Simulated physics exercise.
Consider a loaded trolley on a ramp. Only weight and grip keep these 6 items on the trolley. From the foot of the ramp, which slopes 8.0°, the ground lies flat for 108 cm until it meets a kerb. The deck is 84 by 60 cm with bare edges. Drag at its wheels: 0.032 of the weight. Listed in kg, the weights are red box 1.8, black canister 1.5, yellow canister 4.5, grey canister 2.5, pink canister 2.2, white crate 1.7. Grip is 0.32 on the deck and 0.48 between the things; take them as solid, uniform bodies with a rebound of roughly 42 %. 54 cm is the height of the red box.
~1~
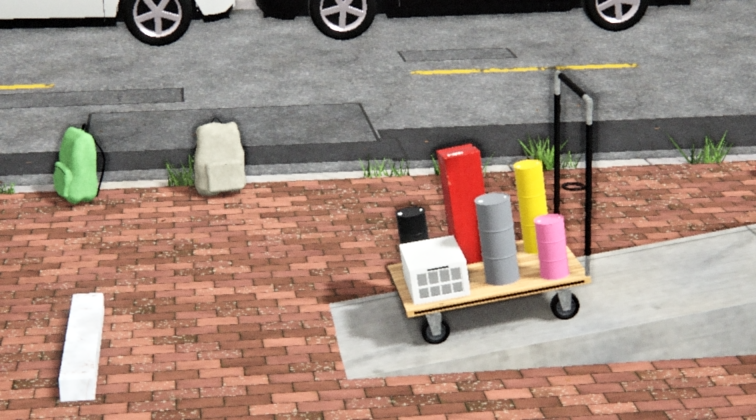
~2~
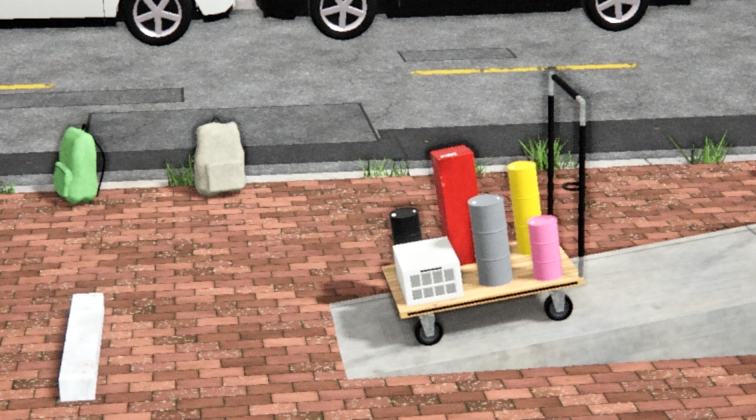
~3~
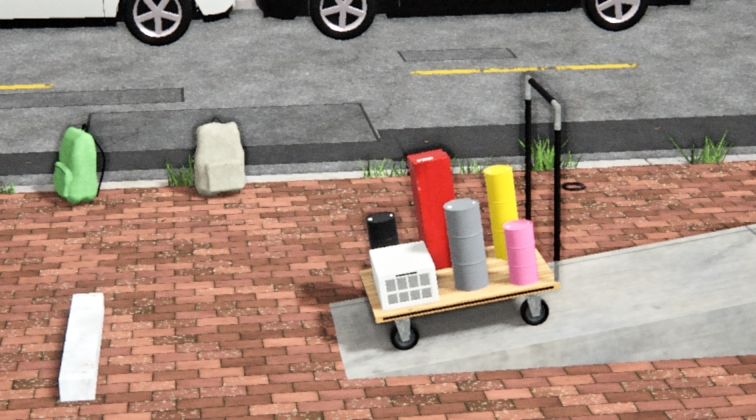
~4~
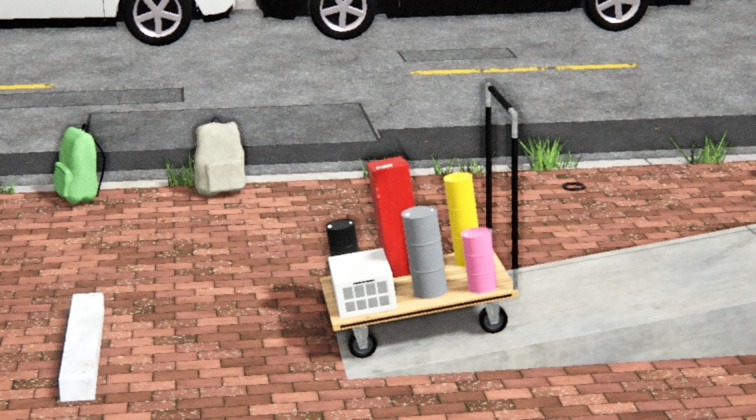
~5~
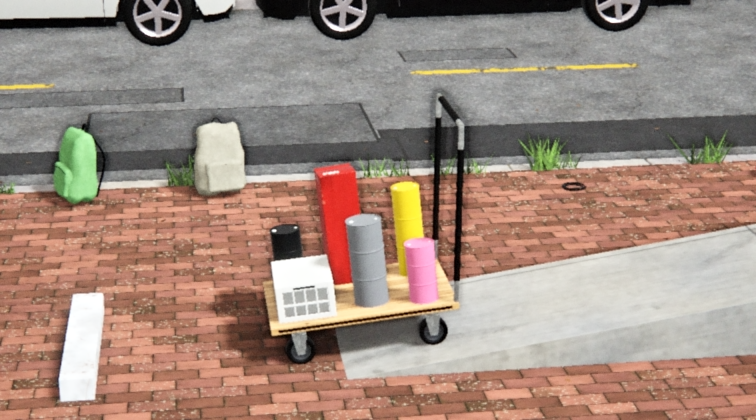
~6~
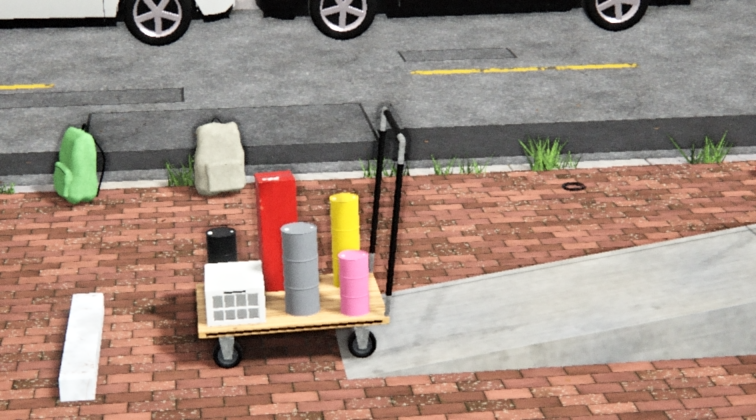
A flat wooden trolley with a black upright handle rolls leftward down a pale ramp onto red brick paving, seen from slightly above by a still camera. It carries a white crate, a red box, and black, grey, yellow and pink canisters, which ride along upright. Green and beige bags stand near the kerb at left, a white block lies nearer, and parked vehicles line the road behind.
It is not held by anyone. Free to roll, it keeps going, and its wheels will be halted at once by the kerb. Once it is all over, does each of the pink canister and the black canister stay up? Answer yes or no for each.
Pink canister: Yes, it stays up. Black canister: No, it goes over.
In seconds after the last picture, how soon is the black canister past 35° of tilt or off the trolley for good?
It happens near 0.7 s.
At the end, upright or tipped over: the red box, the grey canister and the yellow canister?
Final state - red box: Goes over; grey canister: Remains on its base; yellow canister: Goes over.
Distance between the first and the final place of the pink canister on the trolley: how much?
Displacement: Approx. 14 cm.
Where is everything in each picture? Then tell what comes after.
In the first frame, 140 cm left to run; pink canister (552, 247); black canister (414, 240).
In the second frame, 137 cm left to run; grey canister (491, 241); white crate (428, 271).
In the third frame, 126 cm left to run; red box (436, 211); yellow canister (503, 212).
In the fourth frame, 107 cm left to run; grey canister (425, 253); white crate (362, 283).
In the fifth frame, 81 cm left to run; red box (341, 225); yellow canister (409, 230).
In the sixth frame, 49 cm left to run; pink canister (354, 283); black canister (223, 261).
Then, 0.60 s after the last picture, trolley at the kerb; black canister slid 9 cm near (91, 268); pink canister slid 9 cm near (219, 293); yellow canister slid 9 cm.
Then, 0.90 s after the last picture, trolley at the kerb; black canister now off the trolley; pink canister slid 14 cm near (207, 293); yellow canister tipped 18° from how it sat.
Then, 1.60 s after the last picture, trolley at the kerb; pink canister slid 14 cm near (207, 293); yellow canister tipped 50° from how it sat; red box tipped 28° from how it sat.
Then, 2.00 s after the last picture, trolley at the kerb; red box now off the trolley; pink canister slid 14 cm near (207, 293); yellow canister on its side.
At rest, off the trolley and tipped over, red box and black canister; tipped over on the trolley, yellow canister; not toppled but over 10 cm from the start, grey canister, pink canister and white crate. Seen from the same camera at the end, pink canister near (207, 293), black canister near (36, 320).
